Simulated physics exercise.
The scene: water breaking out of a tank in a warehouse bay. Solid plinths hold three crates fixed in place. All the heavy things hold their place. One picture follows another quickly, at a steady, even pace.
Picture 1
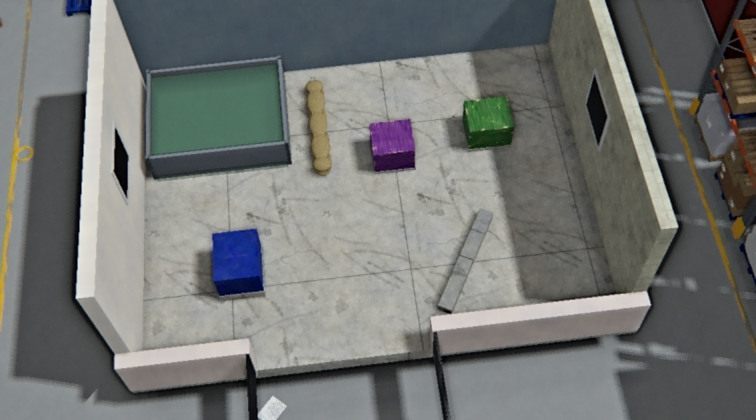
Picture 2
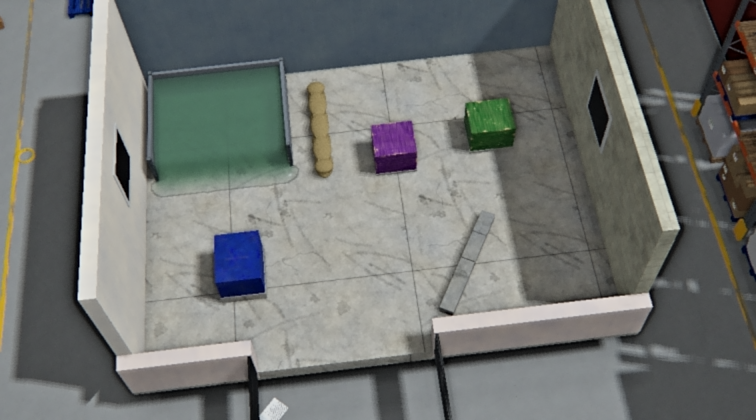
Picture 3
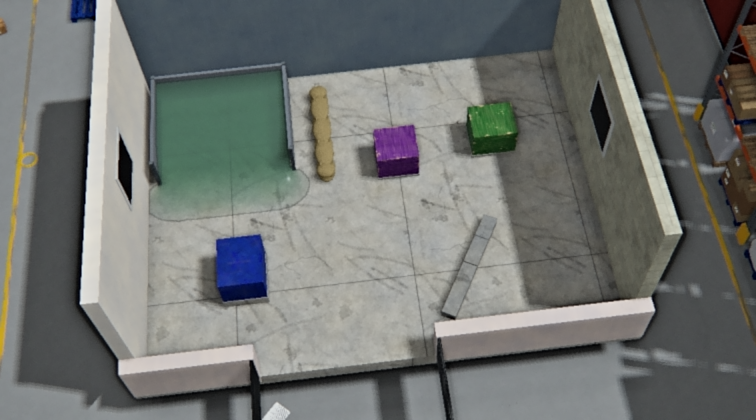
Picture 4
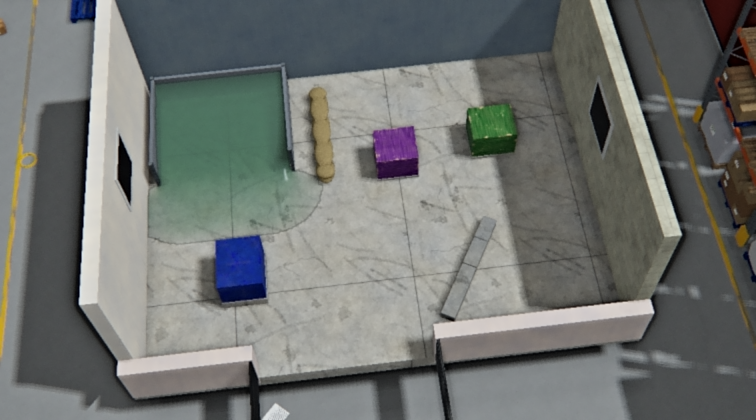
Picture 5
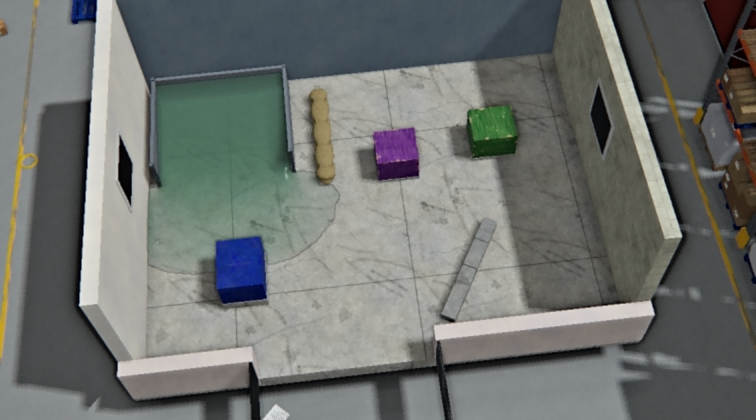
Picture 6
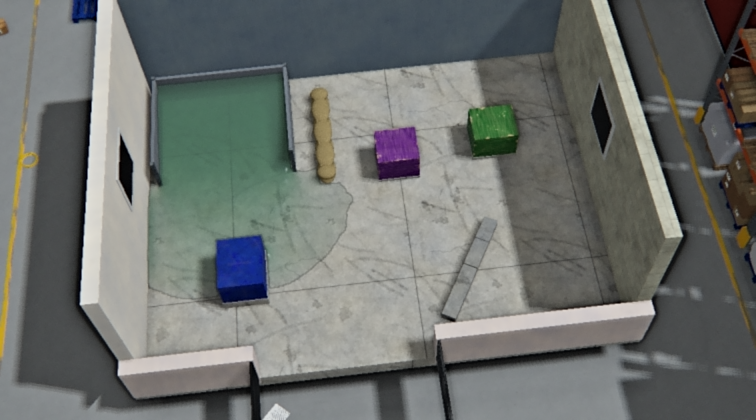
In the video, green water sits in a walled tank in a warehouse bay, then the tank's front side disappears and the water pours out, spreading forward and sideways across the pale floor and around the blue box.
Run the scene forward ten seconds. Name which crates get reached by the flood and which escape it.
In the end purple crate: Reached by water. Green crate: Reached by water. Blue crate: Reached by water.
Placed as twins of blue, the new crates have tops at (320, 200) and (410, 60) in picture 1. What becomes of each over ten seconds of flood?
One by one: Gets flooded; is not reached.
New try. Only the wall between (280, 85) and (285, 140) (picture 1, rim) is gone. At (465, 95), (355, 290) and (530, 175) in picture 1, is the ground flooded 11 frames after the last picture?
First spot drenched, second drenched, third unwetted.
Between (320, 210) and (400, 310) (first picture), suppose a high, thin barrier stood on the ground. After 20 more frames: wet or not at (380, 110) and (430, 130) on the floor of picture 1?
As listed: No water, no water.
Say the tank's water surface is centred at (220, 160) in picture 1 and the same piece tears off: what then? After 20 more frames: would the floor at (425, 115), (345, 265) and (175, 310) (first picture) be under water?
Untouched, submerged, submerged.
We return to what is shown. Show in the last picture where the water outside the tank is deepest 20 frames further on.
Answer: (147, 376).
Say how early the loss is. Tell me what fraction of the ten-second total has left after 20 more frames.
I'd put it near 40 in a hundred.
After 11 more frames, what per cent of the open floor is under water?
Roughly 40 percent.
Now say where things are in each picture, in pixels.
In the first frame, still water in the tank at (216, 109).
In the second frame, water pours out at (223, 164) and has run to (154, 184).
In the third frame, water pours out at (226, 170) and has run to (150, 206).
In the fourth frame, water pours out at (225, 171) and has run to (313, 203).
In the fifth frame, water pours out at (226, 173) and has run to (149, 258).
In the sixth frame, the front is at (149, 282), out from the gap at (226, 172).
A moment on, water covers 30 % of the floor; the purple crate not reached, the green crate not reached, the blue crate water round its plinth.
Next, water covers 40 % of the floor; the purple crate not reached, the green crate not reached, the blue crate water round its plinth.
Then, water covers 50 % of the floor; the purple crate not reached, the green crate not reached, the blue crate water round its plinth.
Later, water covers 75 % of the floor; the purple crate water round its plinth, the green crate water round its plinth, the blue crate water round its plinth.
In the end, water covers 95 % of the floor; the purple crate was topped, the green crate was topped, the blue crate was topped.
